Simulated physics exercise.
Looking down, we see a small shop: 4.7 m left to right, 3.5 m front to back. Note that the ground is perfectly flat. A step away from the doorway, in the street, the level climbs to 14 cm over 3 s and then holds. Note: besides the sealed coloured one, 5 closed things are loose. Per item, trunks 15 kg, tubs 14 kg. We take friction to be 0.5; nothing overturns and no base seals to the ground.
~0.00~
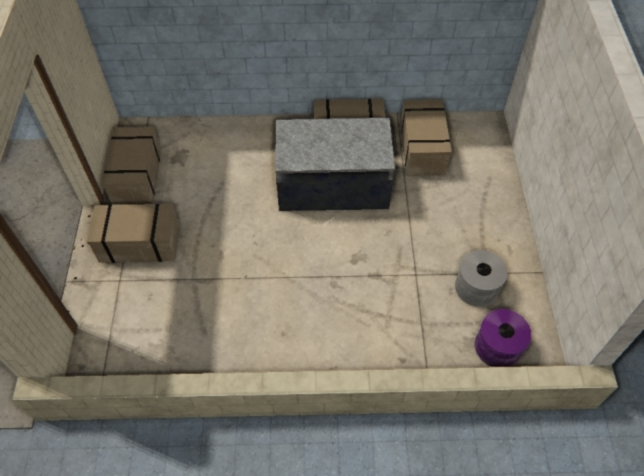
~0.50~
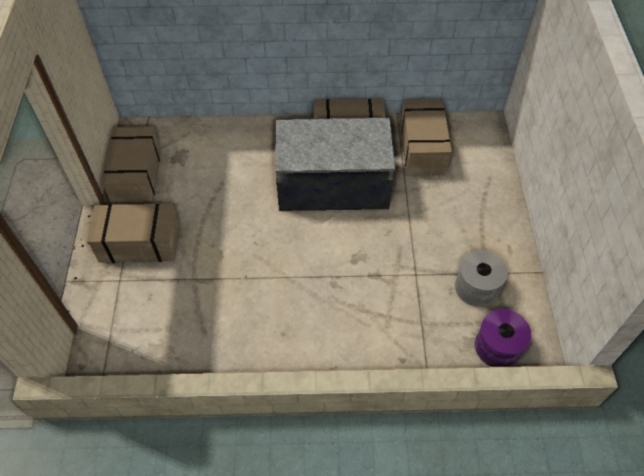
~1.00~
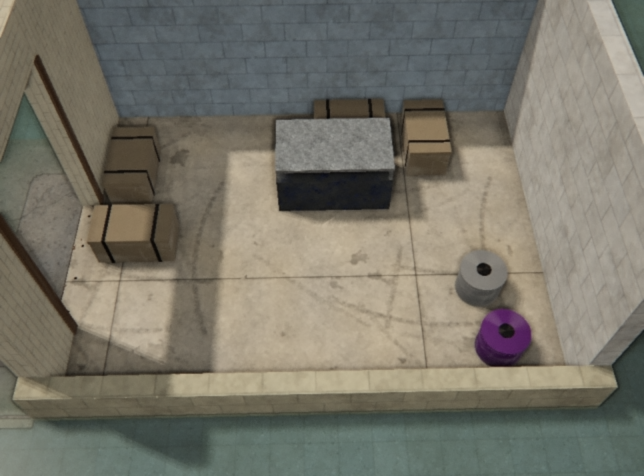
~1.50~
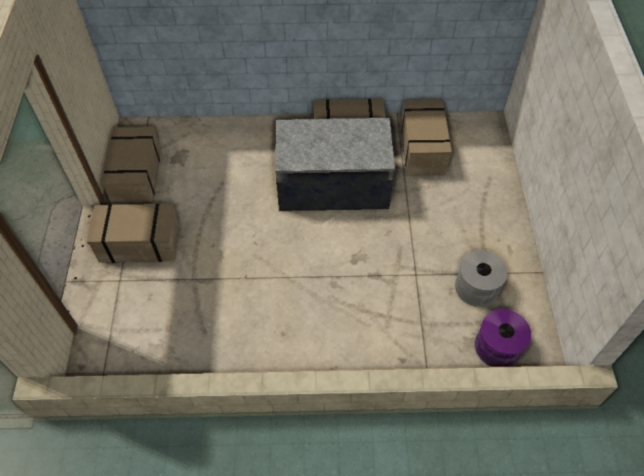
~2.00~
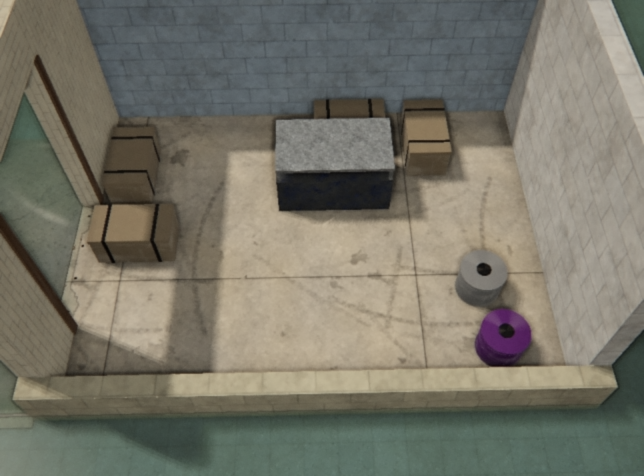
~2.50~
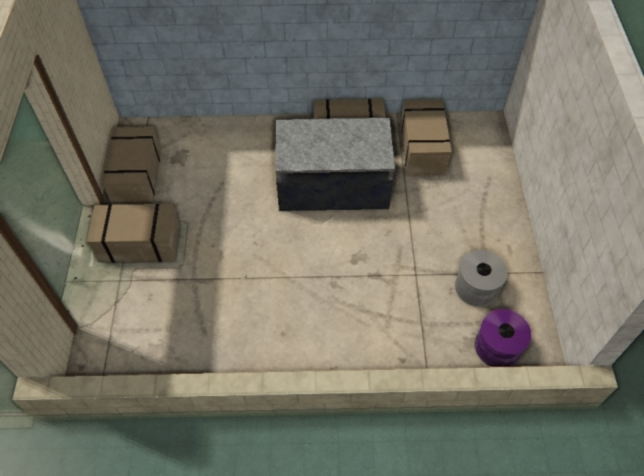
The clip shows a small shop from above, with boxes, a stone-topped counter, a gray tub and a purple tub all staying still while greenish water covers the street outside and then slips in through the left doorway.
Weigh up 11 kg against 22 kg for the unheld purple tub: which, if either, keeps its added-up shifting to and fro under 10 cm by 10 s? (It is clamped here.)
Just the bigger amount serves.
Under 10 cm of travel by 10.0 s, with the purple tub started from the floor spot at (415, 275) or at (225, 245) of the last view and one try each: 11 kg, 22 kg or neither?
The first try gives success with both; the second gives success with heavier only.
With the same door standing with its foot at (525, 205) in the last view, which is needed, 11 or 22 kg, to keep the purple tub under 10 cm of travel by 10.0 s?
Well, then the lesser option suffices.
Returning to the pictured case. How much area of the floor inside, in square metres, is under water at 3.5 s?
Roughly 2.0 m2.
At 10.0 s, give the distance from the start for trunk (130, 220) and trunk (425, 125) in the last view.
250 cm and 5 cm respectively.
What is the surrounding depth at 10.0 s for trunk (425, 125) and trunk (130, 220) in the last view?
I'd put it at 5 cm and 6 cm respectively.
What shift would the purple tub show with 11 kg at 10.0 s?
Displacement near 80 cm.
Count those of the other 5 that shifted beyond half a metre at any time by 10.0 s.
That makes 1.
After 3.5 s the purple tub would be 0 cm from its start with 11 kg and 0 cm from its start with 22 kg; 0 cm of water round it then.
After 4.5 s the purple tub would be 0 cm from its start with 11 kg and 0 cm from its start with 22 kg; 0 cm of water round it then.
After 7.0 s the purple tub would be 12 cm from its start with 11 kg and 0 cm from its start with 22 kg; 6 cm of water round it then.
After 10.0 s the purple tub would be 82 cm from its start with 11 kg and 0 cm from its start with 22 kg; 7 cm of water round it then.
